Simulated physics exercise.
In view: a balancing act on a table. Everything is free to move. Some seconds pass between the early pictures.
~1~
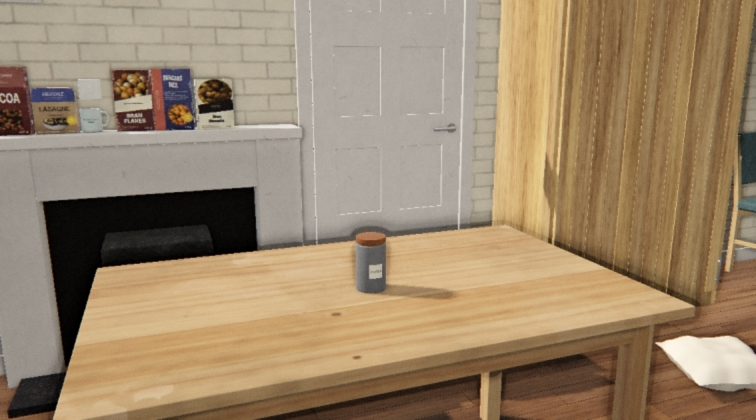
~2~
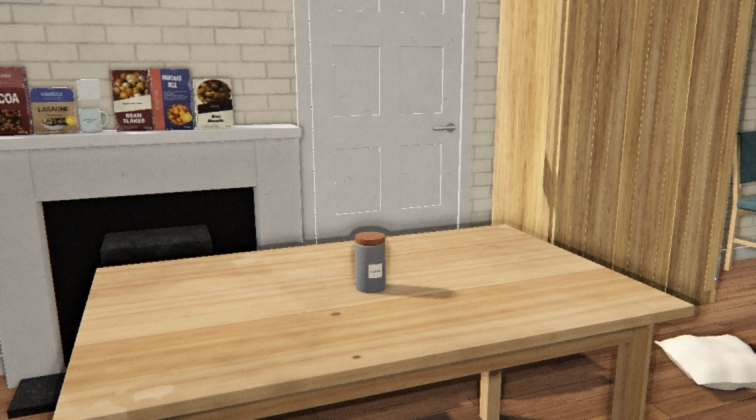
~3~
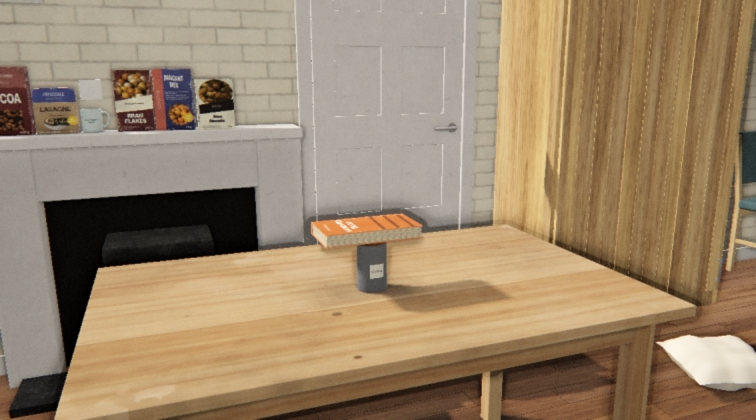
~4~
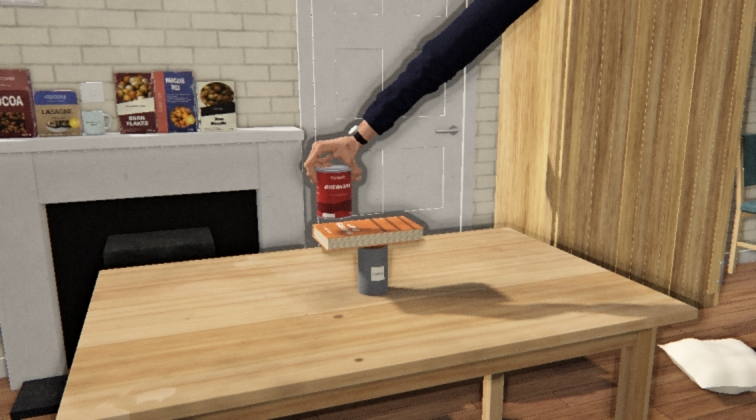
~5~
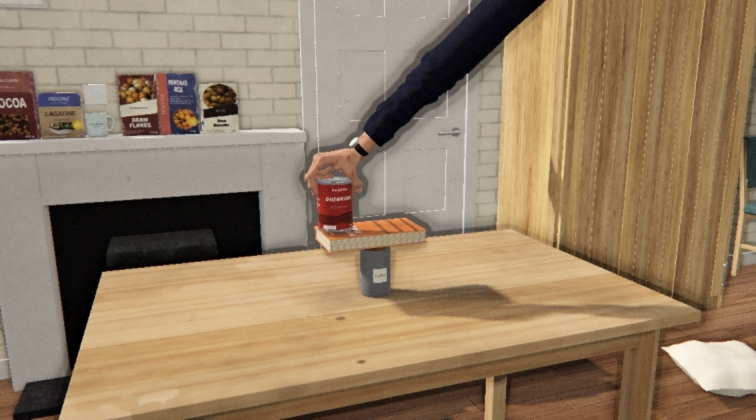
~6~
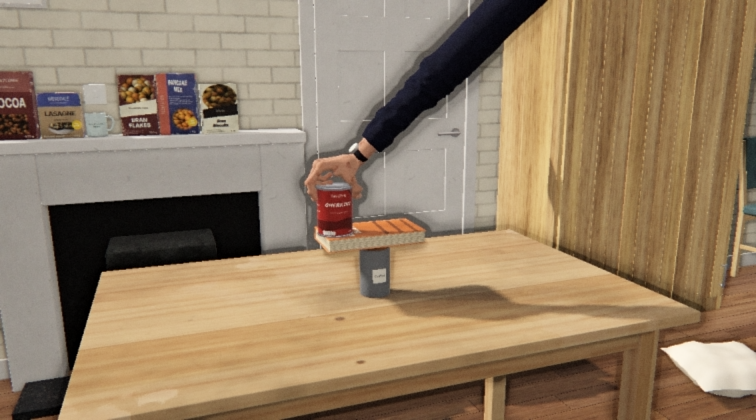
A hand lowers a red tin onto the left end of an orange slab atop a grey jar.
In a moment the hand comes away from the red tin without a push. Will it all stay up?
Here the stack gives way.
Then, 0.40 s after the last picture, red tin now fallen; orange book tipped 49° from how it was.
Then, 0.50 s after the last picture, orange book now fallen.
Then, 0.90 s after the last picture, things are still on the move.
Then, 1.20 s after the last picture, as before.
By the end, fallen, orange book and red tin; grey jar in place. The stack loses its balance.
